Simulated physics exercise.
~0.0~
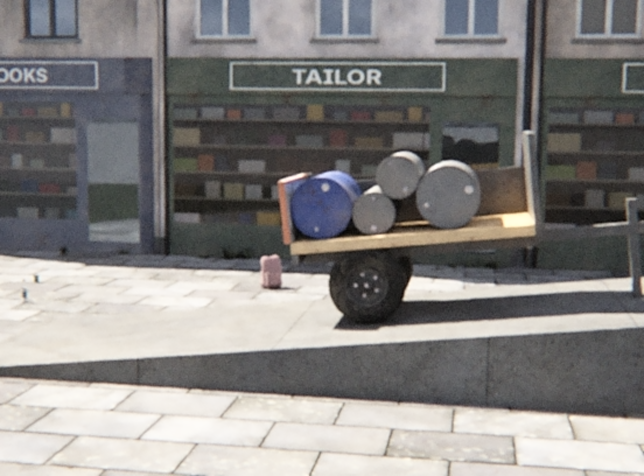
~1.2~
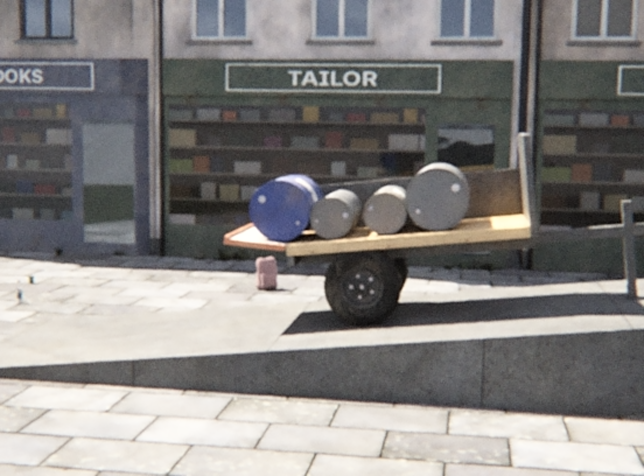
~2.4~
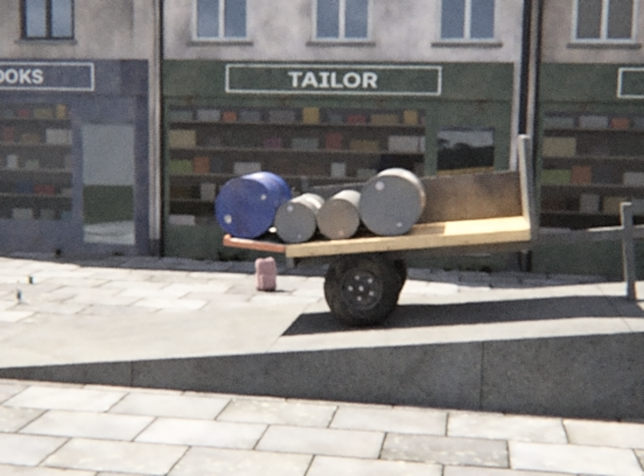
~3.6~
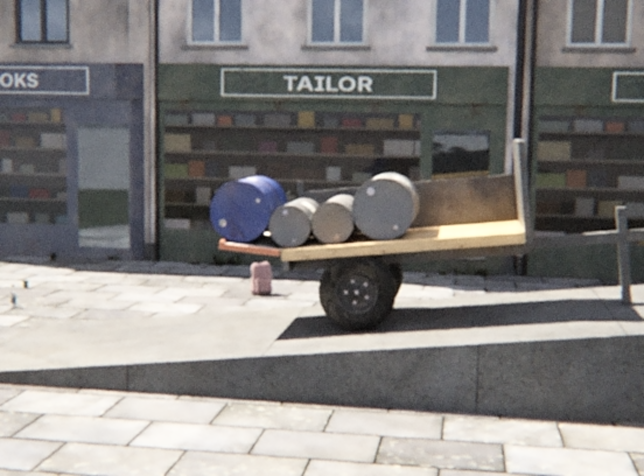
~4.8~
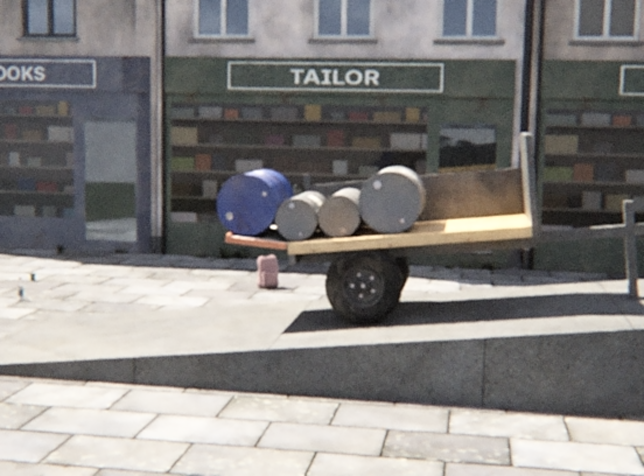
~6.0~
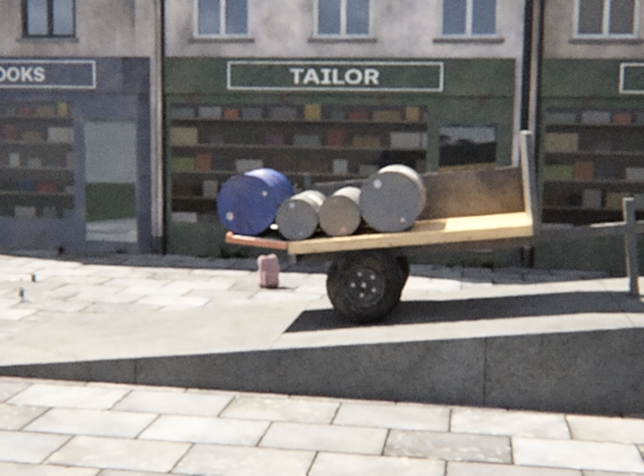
Tailgate of a sloping trailer dropping open, four drums rolling left, the blue one stopping on the lowered gate without falling off.
